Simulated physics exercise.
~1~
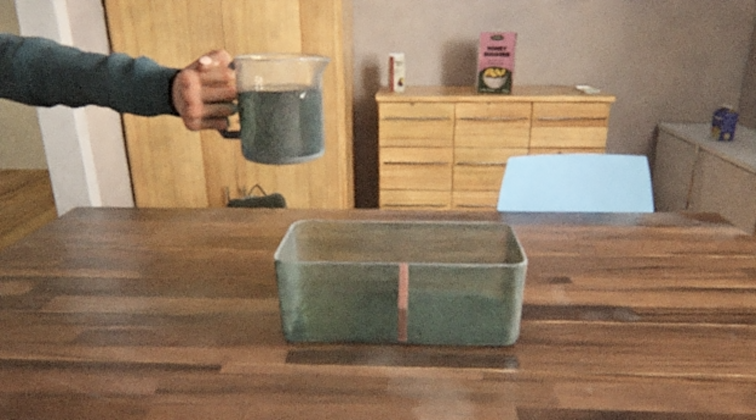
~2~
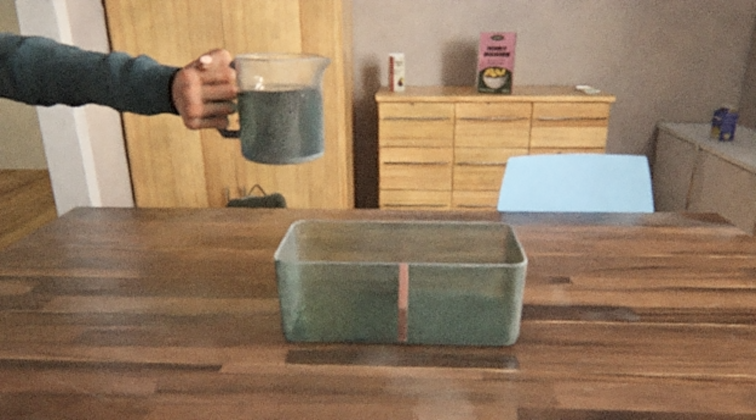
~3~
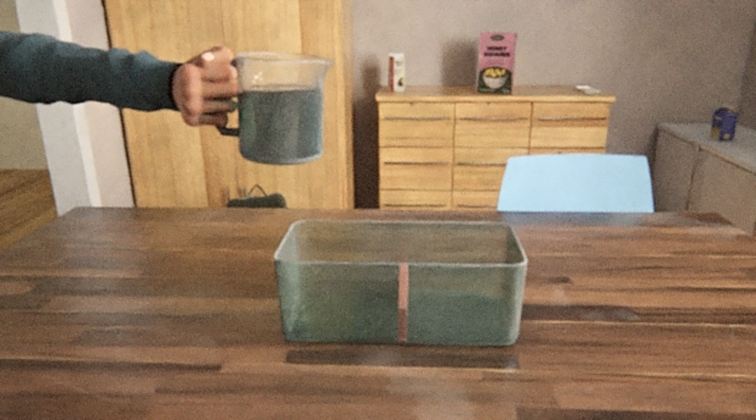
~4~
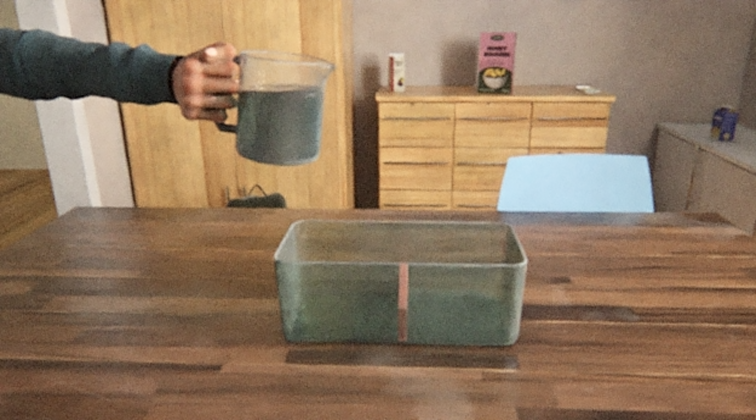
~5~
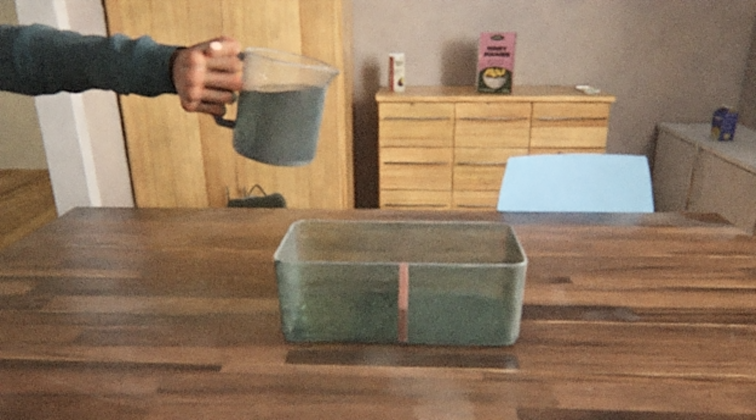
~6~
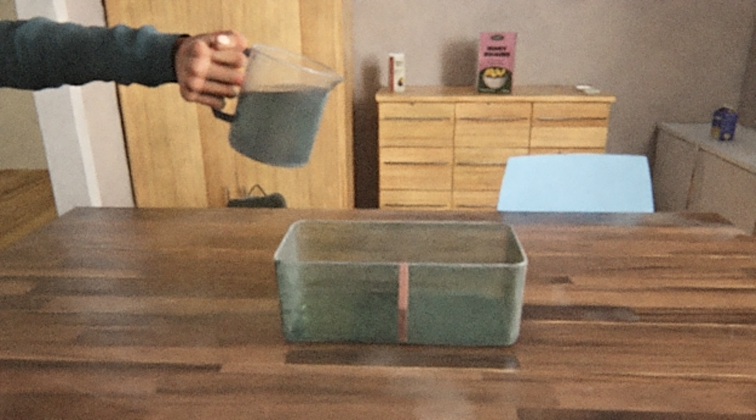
A hand in a dark green sleeve held a clear jug of water above a long basin on a wooden table, then slowly tilted it to the right, the water inside staying level.
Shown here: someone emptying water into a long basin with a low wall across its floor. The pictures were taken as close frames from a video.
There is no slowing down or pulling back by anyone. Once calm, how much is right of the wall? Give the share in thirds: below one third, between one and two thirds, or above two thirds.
Sits mid-range.
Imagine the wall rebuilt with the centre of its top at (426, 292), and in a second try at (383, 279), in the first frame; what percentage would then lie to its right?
Roughly 5 per cent first and roughly 80 per cent second.
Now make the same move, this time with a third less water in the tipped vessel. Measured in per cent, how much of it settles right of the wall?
15 in a hundred.
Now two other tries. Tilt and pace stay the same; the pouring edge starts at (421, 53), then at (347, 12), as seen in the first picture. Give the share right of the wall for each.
In order, roughly 65 percent and 85 percent.
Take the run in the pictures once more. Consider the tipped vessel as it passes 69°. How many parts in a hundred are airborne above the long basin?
Roughly 10 in a hundred.
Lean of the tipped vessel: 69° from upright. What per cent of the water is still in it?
Roughly 85 percent remains at that point.
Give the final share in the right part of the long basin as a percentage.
Around 45 %.
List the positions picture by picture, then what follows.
In the first frame, it leans 0°; its right rim is at (331, 58); the water meets the walls at (242, 88) and (320, 88); the long basin's rim runs from (284, 241) to (518, 244); the wall's top is at (403, 285).
In the second frame, it leans 1°; its right rim is at (331, 59); the water meets the walls at (242, 88) and (321, 88).
In the third frame, it leans 3°; its right rim is at (333, 61); the water meets the walls at (242, 88) and (321, 89).
In the fourth frame, it leans 7°; its right rim is at (336, 66); the water meets the walls at (244, 89) and (323, 88).
In the fifth frame, it leans 13°; its right rim is at (340, 71); the water meets the walls at (244, 90) and (325, 89).
In the sixth frame, it leans 19°; its right rim is at (344, 79); the water meets the walls at (245, 90) and (328, 91).
A moment on, the tilt is 69° and 86 per cent is still to pour, 2 is left of the wall and 0 right of it.
Next, the tilt is 98° and 32 per cent is still to pour, 12 is left of the wall and 33 right of it.
Then the tilt is 105° and 3 per cent is still to pour, 45 is left of the wall and 46 right of it.
Later the tilt is 105° and 0 per cent is still to pour, 51 is left of the wall and 47 right of it.
At rest 52 per cent lies left of the wall, 47 right of it and 2 outside.
